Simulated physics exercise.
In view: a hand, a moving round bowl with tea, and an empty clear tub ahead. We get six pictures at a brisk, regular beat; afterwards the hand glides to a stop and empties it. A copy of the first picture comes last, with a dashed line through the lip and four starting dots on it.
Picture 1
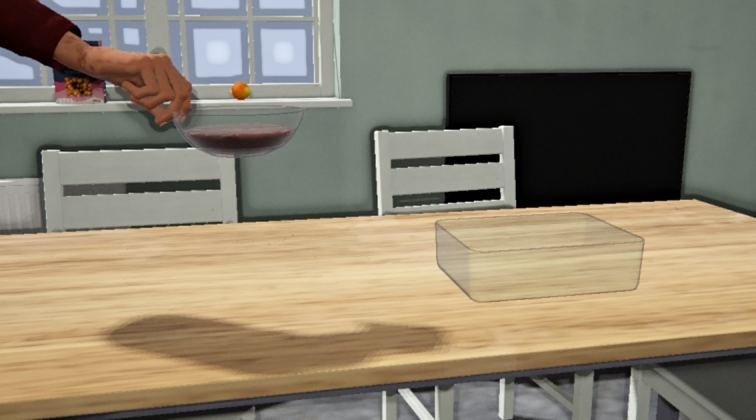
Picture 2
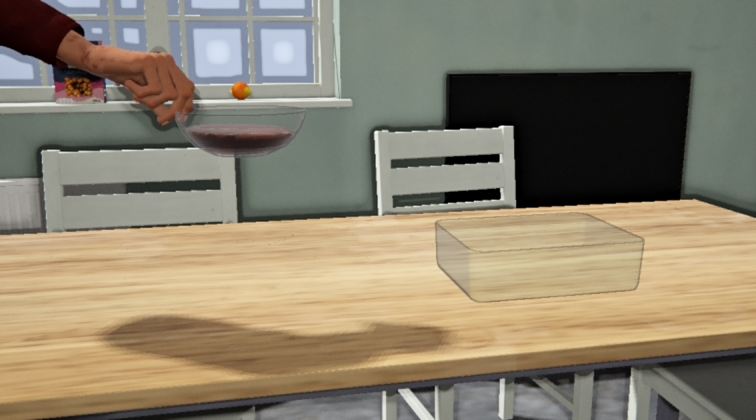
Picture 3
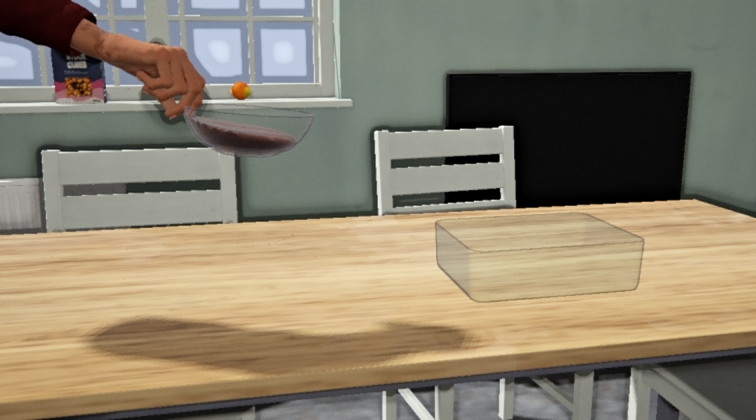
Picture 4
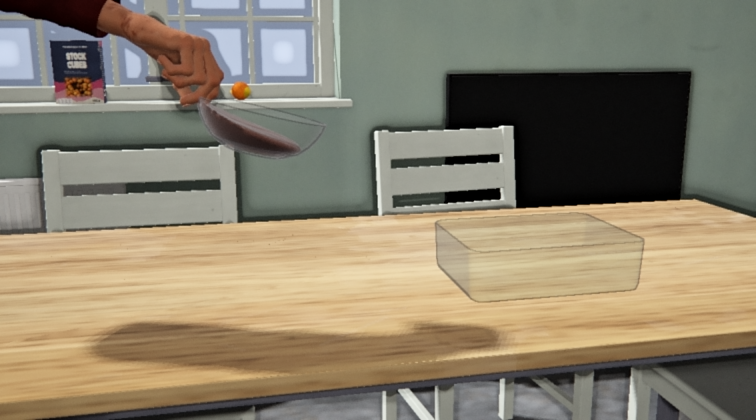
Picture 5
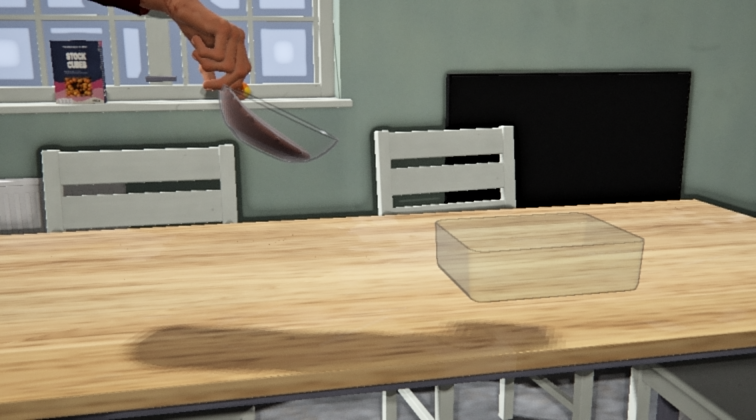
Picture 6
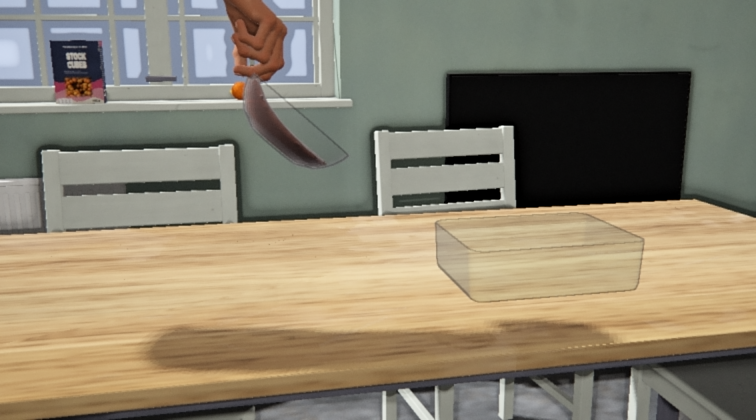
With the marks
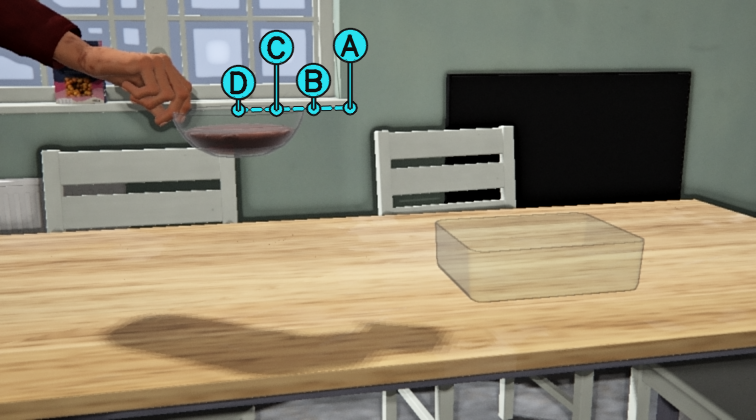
We see a hand holding a clear round bowl of dark liquid above a wooden table, left of an empty clear tub. The hand moves the bowl slightly right and tilts it steadily toward the tub, its right rim lowering.
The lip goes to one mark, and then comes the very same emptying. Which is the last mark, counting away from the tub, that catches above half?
Take A.
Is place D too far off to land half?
Yes, it does.
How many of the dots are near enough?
One.
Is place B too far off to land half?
Yes.
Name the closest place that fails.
That would be B.
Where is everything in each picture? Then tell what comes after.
In the first frame, upright, lip at (302, 108); tub from (469, 302) to (636, 289); nothing has left yet.
In the second frame, upright, lip at (304, 109); nothing has left yet.
In the third frame, tipped about 5°, lip at (312, 114); nothing has left yet.
In the fourth frame, tipped about 14°, lip at (324, 124); nothing has left yet.
In the fifth frame, tipped about 27°, lip at (337, 138); nothing has left yet.
In the sixth frame, tipped about 42°, lip at (347, 153); nothing has left yet.
On the marked copy, A at (350, 107); B at (313, 108); C at (276, 109); D at (238, 110).
For place A, about 69 % lands in the tub, 16 % falls short and 15 % goes beside or beyond.
For place B, about 16 % lands in the tub, 80 % falls short and 4 % goes beside or beyond.
For place C, about 0 % lands in the tub, 97 % falls short and 3 % goes beside or beyond.
For place D, about 0 % lands in the tub, 100 % falls short.
